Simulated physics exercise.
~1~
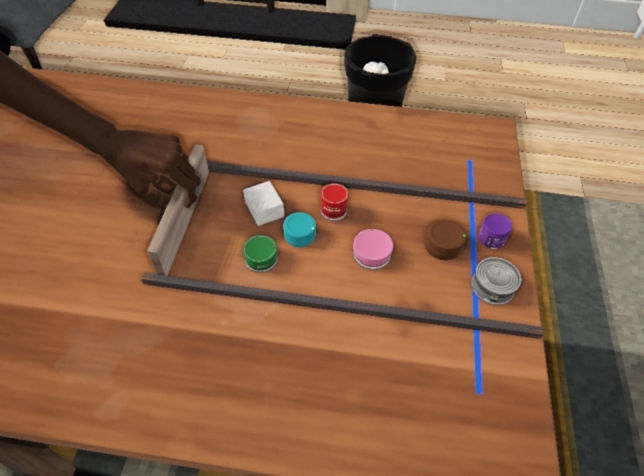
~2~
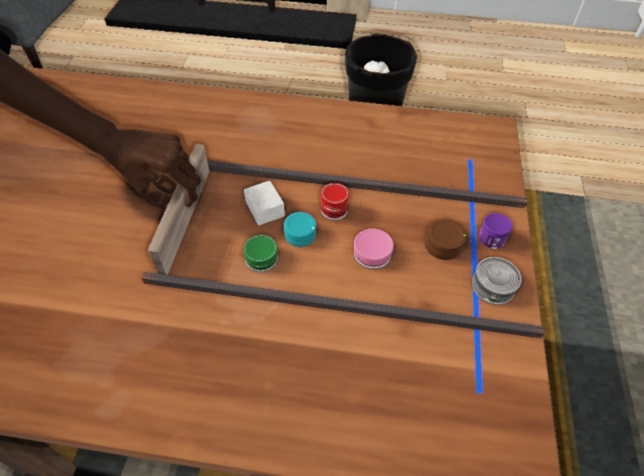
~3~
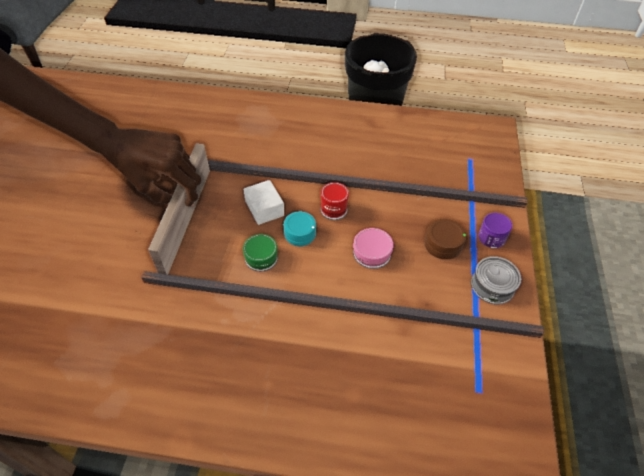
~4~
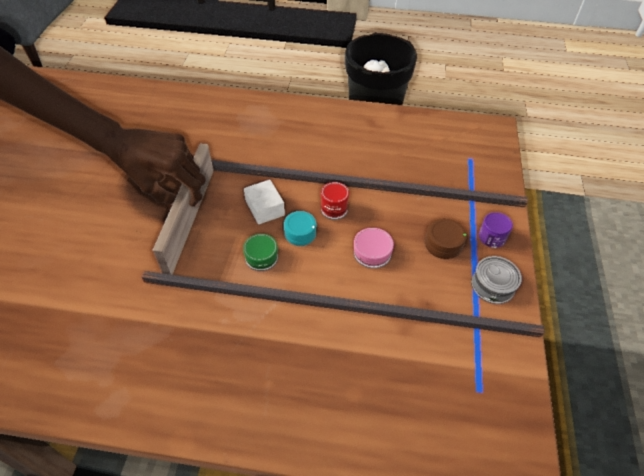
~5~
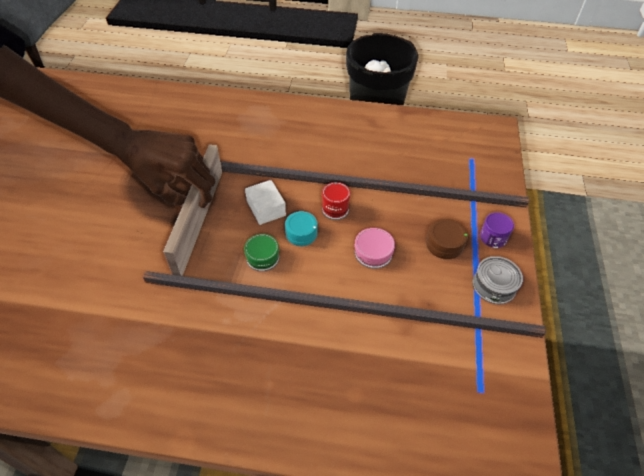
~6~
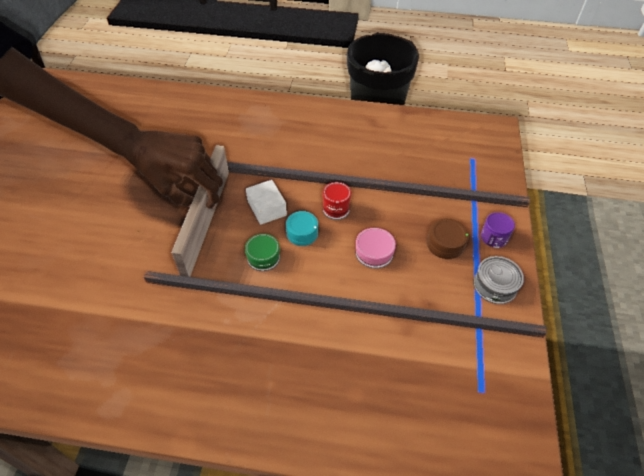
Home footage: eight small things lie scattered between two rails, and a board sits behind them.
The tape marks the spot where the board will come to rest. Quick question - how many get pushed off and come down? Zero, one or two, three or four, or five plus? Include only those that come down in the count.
Those that leave the table: One or a pair.
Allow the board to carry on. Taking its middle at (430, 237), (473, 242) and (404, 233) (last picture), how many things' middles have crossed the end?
0; 2; 0.
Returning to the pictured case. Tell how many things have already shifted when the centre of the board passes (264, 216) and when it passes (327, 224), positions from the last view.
The first count is 3, and then it's 5.
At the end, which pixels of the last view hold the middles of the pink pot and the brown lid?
The first comes to rest at (531, 281), and the second at (528, 248).
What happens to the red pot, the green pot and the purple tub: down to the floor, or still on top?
Taking them in turn, the red pot is still there, then the green pot is still there, and finally the purple tub ends up down.
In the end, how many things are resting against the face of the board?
The number is 3.
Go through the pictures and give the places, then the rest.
The first picture shows purple tub (495, 232); grey pot (495, 281); brown lid (445, 240); board (182, 207); tape (474, 257).
The second picture shows grey pot (496, 281); board (182, 207).
The third picture shows brown lid (445, 239); green pot (261, 253).
The fourth picture shows purple tub (495, 230); red pot (335, 201).
The fifth picture shows grey pot (497, 280); white block (266, 202).
The sixth picture shows purple tub (497, 230); grey pot (498, 280); brown lid (447, 239); board (204, 208); tape (476, 256).
Soon after, none off yet; purple tub at rest near (497, 230); grey pot at rest near (498, 280); brown lid at rest near (447, 239).
Then, none off yet; purple tub at rest near (497, 230); grey pot at rest near (498, 280); brown lid moved a little near (462, 237).
By the end, the number that fall off is one or two; fallen, grey pot and purple tub.
